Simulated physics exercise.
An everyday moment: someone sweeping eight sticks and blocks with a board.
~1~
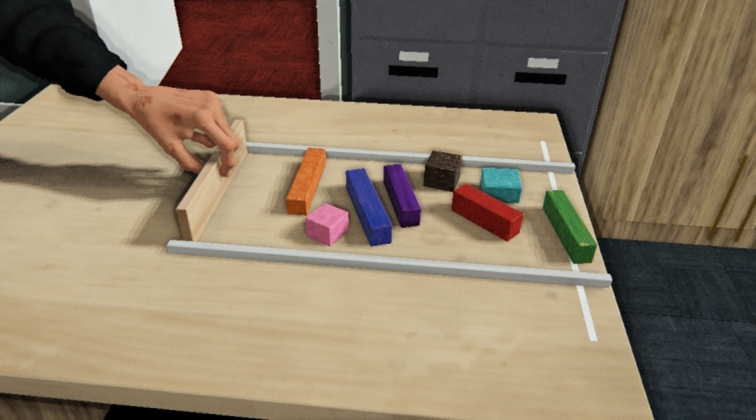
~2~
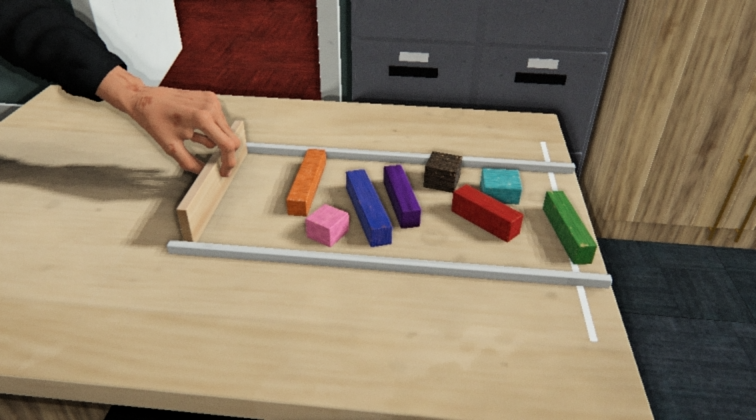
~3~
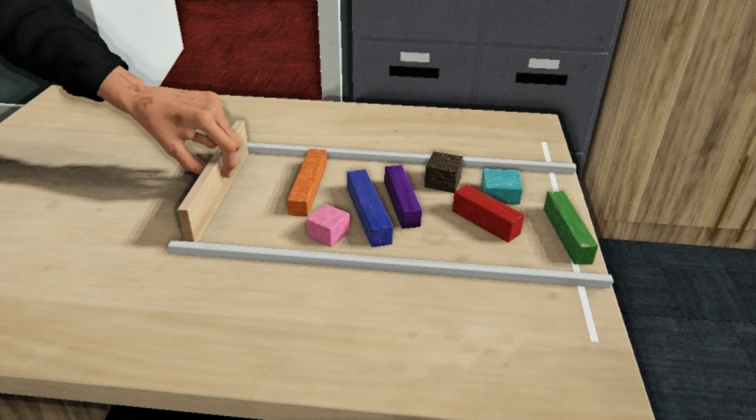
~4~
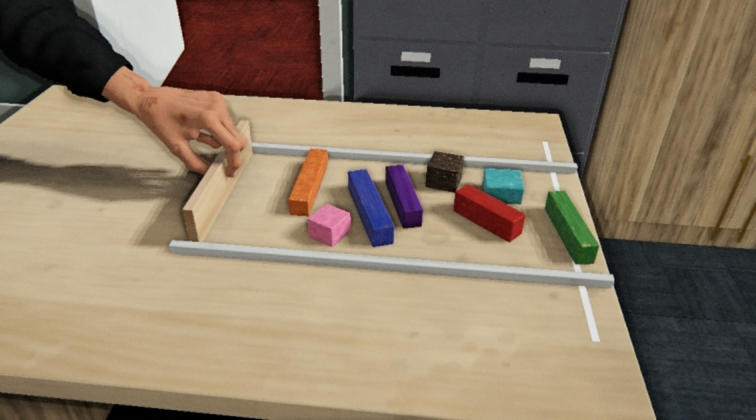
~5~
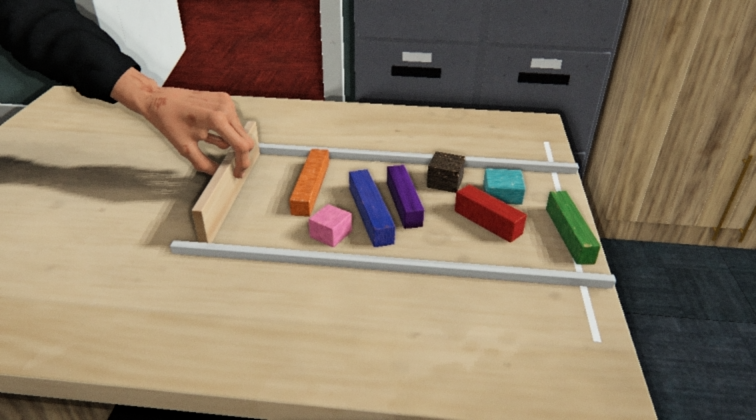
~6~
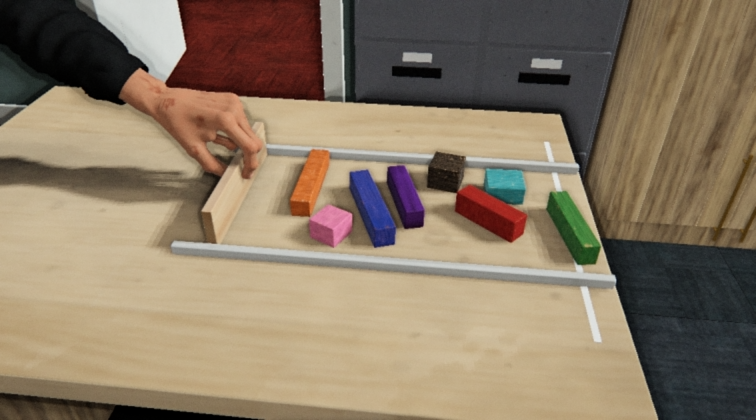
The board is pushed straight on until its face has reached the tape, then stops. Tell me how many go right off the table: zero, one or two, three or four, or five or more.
After the push, five or more are missing from the table.
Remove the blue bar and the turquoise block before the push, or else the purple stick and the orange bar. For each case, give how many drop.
The count is 4 in the first case and 4 in the second.
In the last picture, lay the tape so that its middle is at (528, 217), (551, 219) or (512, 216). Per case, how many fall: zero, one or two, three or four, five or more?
Falls: Three or four; 3 or 4; one to two.
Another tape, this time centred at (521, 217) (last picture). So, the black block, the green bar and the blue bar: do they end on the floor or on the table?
Lab note - black block not toppled, green bar toppled, blue bar not toppled.
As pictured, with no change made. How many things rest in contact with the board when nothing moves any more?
Contact count: 2.
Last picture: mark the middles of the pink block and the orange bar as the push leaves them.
Final positions: Near (592, 242); near (574, 199).
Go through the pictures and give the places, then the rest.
In the first picture, green bar (568, 225); turquoise block (500, 185); red bar (486, 212); board (217, 177); tape (563, 219).
In the second picture, turquoise block (500, 186); purple stick (401, 195).
In the third picture, red bar (487, 213); pink block (328, 225).
In the fourth picture, green bar (570, 226); orange bar (310, 180).
In the fifth picture, turquoise block (504, 186); blue bar (371, 206).
In the sixth picture, green bar (572, 226); turquoise block (504, 187); red bar (490, 213); board (239, 179); tape (566, 220).
Soon after, none off yet; green bar at rest near (572, 226); turquoise block at rest near (504, 187); red bar at rest near (490, 213).
After that, none off yet; green bar at rest near (572, 226); turquoise block displaced a little near (524, 188); red bar displaced a little near (515, 216).
And then, none off yet; green bar tilting a little near (614, 231); turquoise block displaced well along near (586, 189); red bar displaced about its own width near (588, 220).
In the end, the number that fall off is five or more; gone, blue bar, purple stick, black block, red bar, turquoise block and green bar.
